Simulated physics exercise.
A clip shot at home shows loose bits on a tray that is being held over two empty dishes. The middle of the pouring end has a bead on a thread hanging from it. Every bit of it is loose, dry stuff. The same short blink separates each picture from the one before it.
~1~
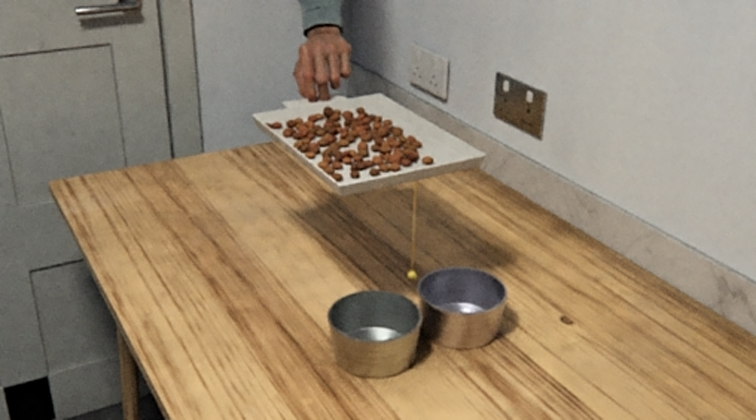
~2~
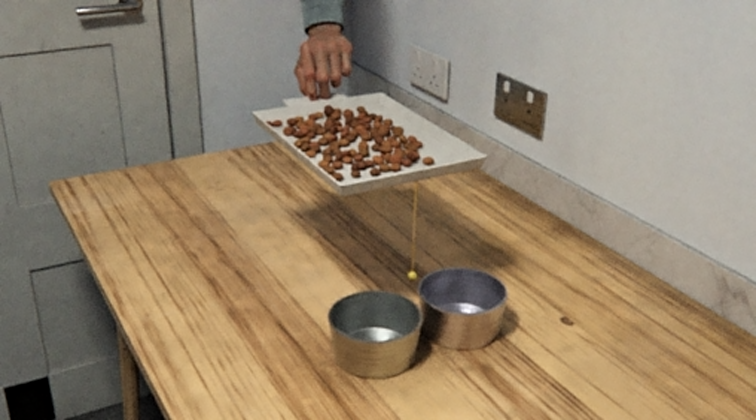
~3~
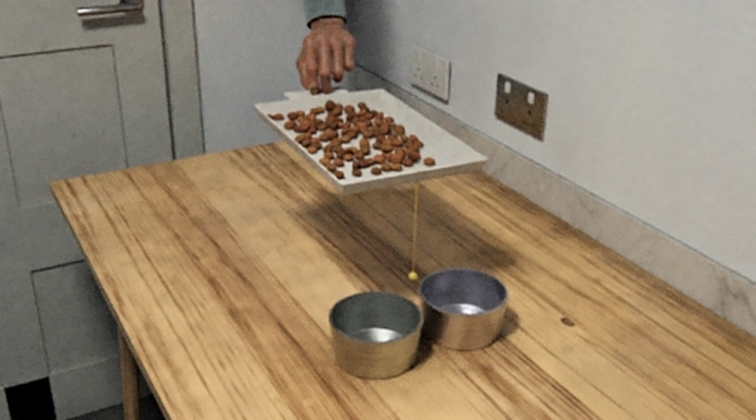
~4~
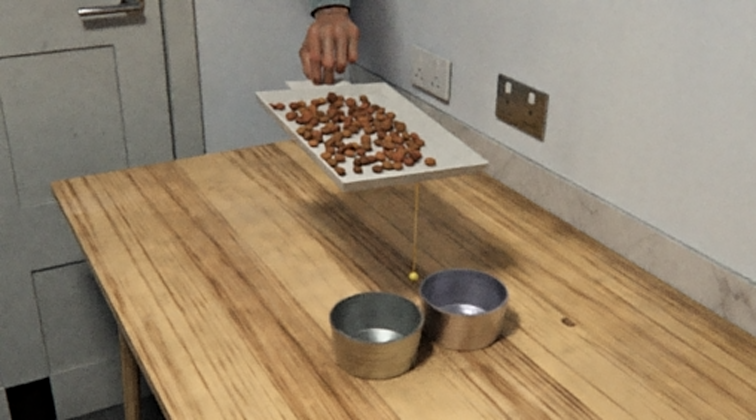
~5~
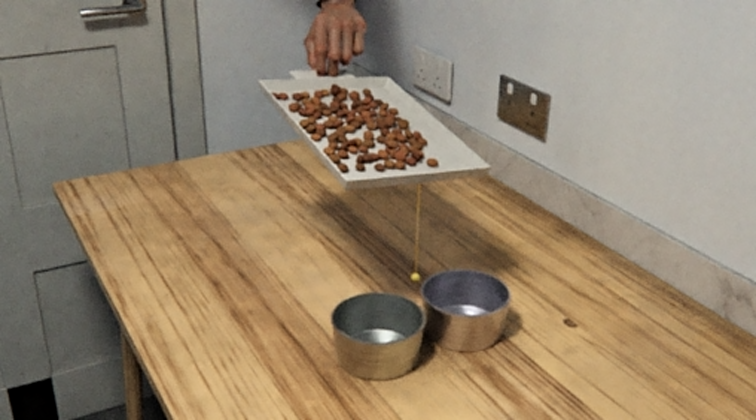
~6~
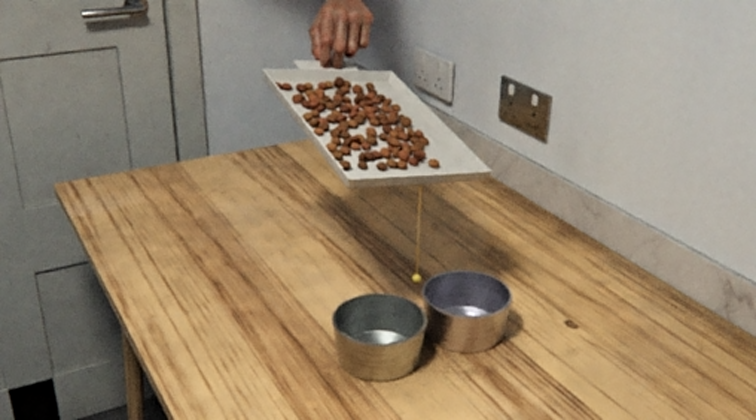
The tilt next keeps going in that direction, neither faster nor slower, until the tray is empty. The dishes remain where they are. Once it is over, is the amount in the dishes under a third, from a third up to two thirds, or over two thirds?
The dishes will hold one to two thirds of the load.
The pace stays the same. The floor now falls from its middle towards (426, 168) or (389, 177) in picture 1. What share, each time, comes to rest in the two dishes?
In turn 70 and 80 in a hundred.
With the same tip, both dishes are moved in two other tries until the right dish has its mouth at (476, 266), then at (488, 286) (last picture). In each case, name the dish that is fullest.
The first layout gives the one at right, the second layout gives the one at right.
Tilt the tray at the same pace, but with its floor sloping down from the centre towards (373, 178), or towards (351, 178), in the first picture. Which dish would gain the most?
The first tilt favours the left-side dish and the second favours the left-side dish.
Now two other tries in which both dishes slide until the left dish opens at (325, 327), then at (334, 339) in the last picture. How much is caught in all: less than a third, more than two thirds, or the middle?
Earlier place: Under a third. Later place: Less than a third.
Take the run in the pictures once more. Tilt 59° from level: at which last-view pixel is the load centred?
Roughly (452, 164).
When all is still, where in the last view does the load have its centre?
Last view, resting centre - approx. (479, 313).
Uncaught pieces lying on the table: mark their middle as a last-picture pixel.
(489, 293), roughly.
Shortly afterwards, tray tipped steeply; the bulk on the tray; only a few in the right dish; only a few outside both; a little in the air.
Next, tray tipped right over; only a few on the tray; near half in the right dish; near a third outside both; a little in the air.
Some moments later, tray tipped past a quarter turn; near half in the right dish; near half outside both.
In the end, tray tipped past a quarter turn; none at all in the left dish; near half in the right dish; near half outside both.
